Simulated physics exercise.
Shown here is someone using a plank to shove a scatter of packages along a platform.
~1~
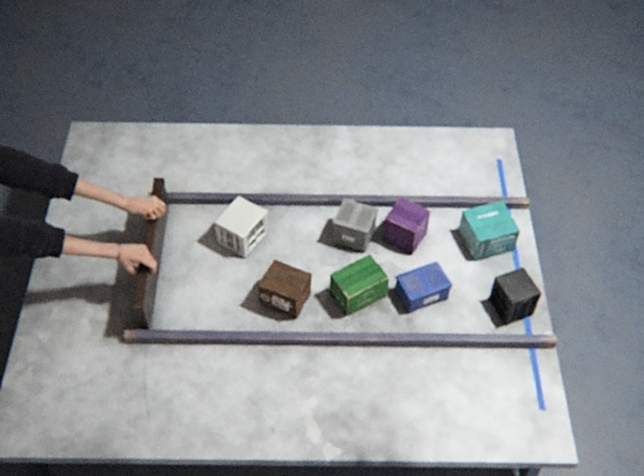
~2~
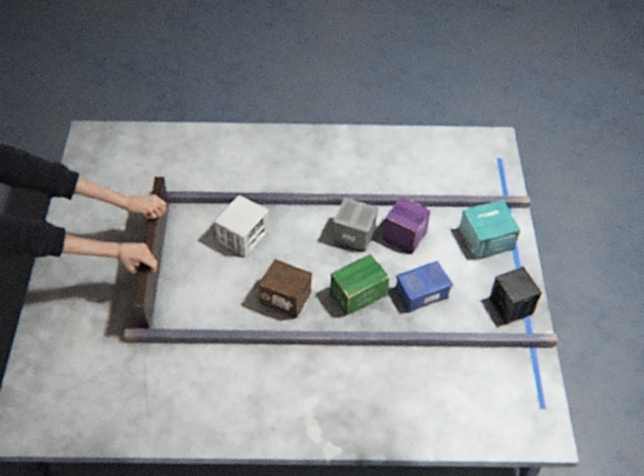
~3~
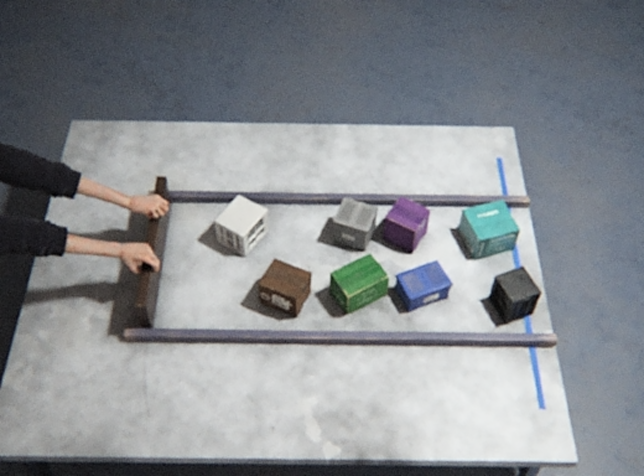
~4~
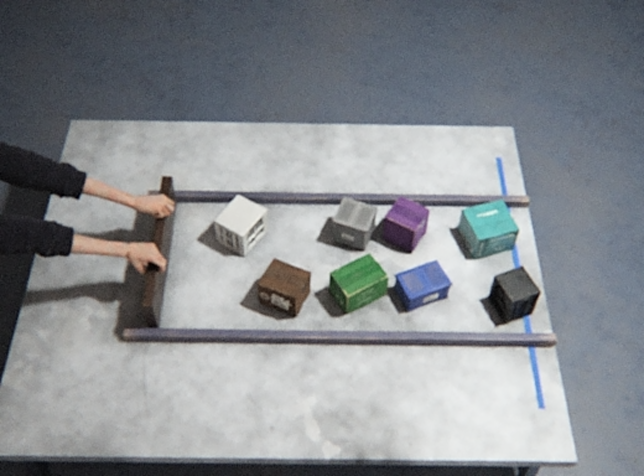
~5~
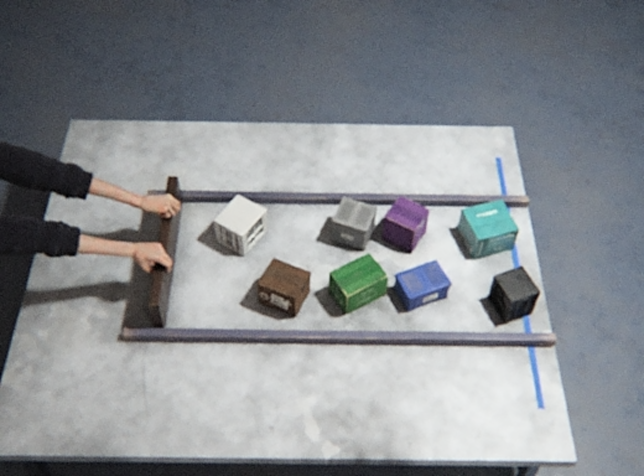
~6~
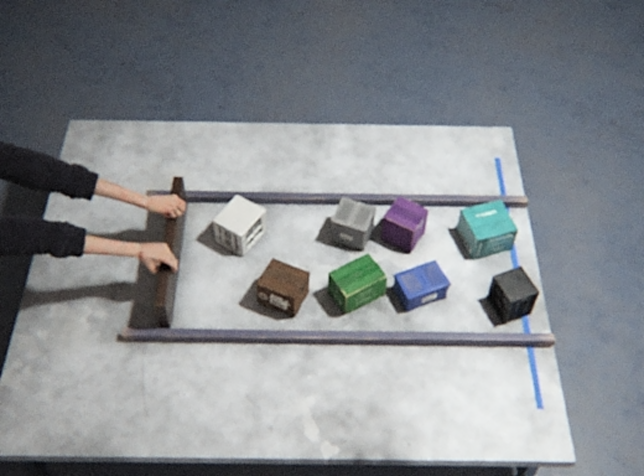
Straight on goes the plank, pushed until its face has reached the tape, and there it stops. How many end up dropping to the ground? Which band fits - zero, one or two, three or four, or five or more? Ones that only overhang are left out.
The band that fits is five or more.
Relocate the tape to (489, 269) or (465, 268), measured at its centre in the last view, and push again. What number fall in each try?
Tallies: 6, 4.
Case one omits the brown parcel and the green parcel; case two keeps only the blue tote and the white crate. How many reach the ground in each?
First 4, then 4.
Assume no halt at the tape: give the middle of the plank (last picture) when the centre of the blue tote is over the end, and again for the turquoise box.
Near (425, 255) in the first case, near (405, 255) in the other.
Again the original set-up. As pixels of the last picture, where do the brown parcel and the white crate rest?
The brown parcel ends at (544, 284) and the white crate at (530, 223).
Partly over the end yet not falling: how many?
Count: 2.
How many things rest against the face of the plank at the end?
2 touch it.
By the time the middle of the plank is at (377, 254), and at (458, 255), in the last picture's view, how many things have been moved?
Answer - first 8, then 8.
A little later, none off yet; black crate at rest near (512, 295); turquoise box at rest near (487, 230); blue tote at rest near (421, 286).
Next, none off yet; black crate tilted a little near (562, 300); turquoise box shifted about its own width near (528, 233); blue tote shifted well along near (517, 292).
When it is over, the number that fall off is five or more; down, grey tote, green parcel, purple box, blue tote, turquoise box and black crate.
